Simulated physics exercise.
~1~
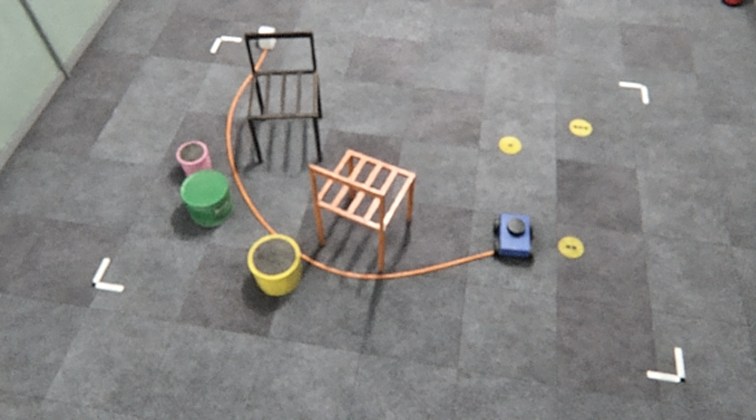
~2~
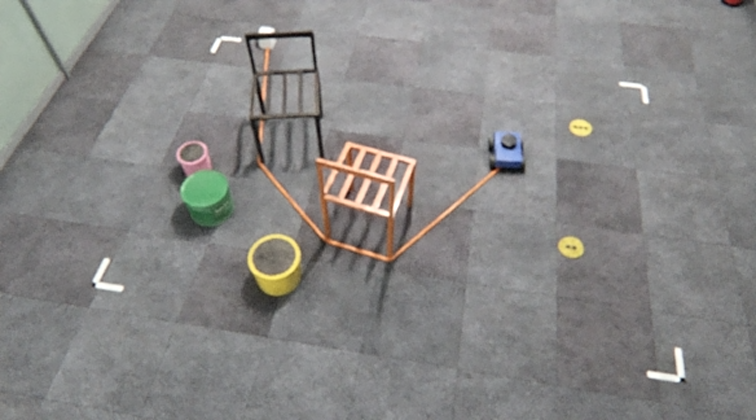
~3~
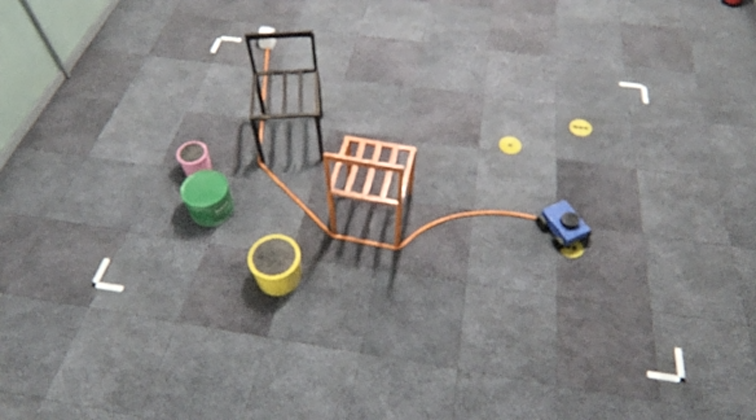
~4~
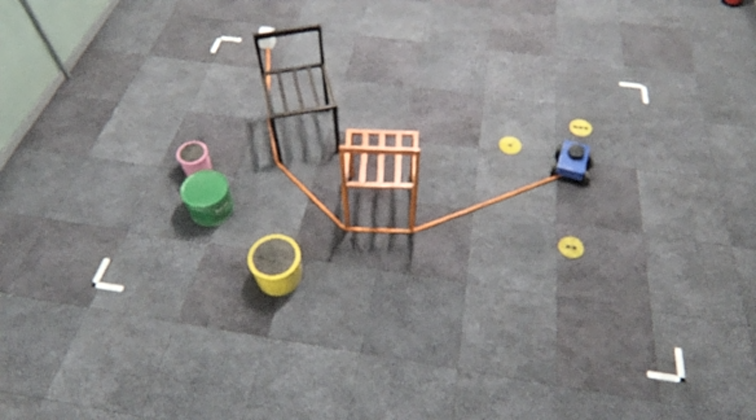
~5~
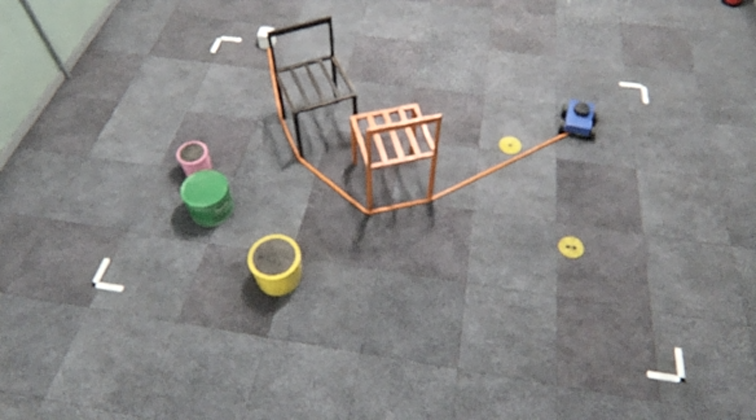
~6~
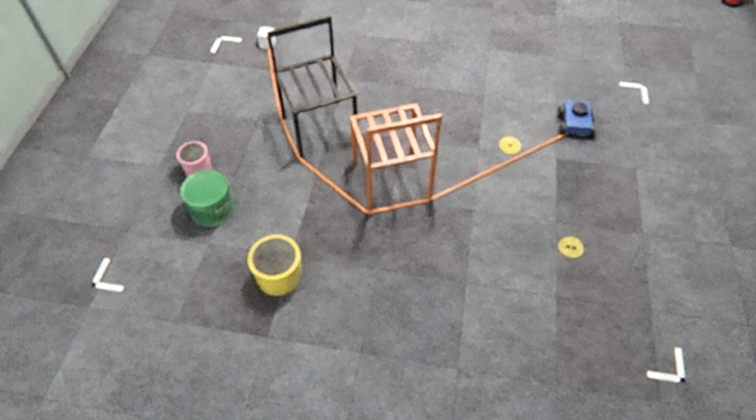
On a grey hallway floor, a small blue cart towing an orange lead drives up, down and up again between yellow marks, the lead dragging first the orange chair, then the black chair too, before it stops at the upper mark with the pots and green bin unmoved.
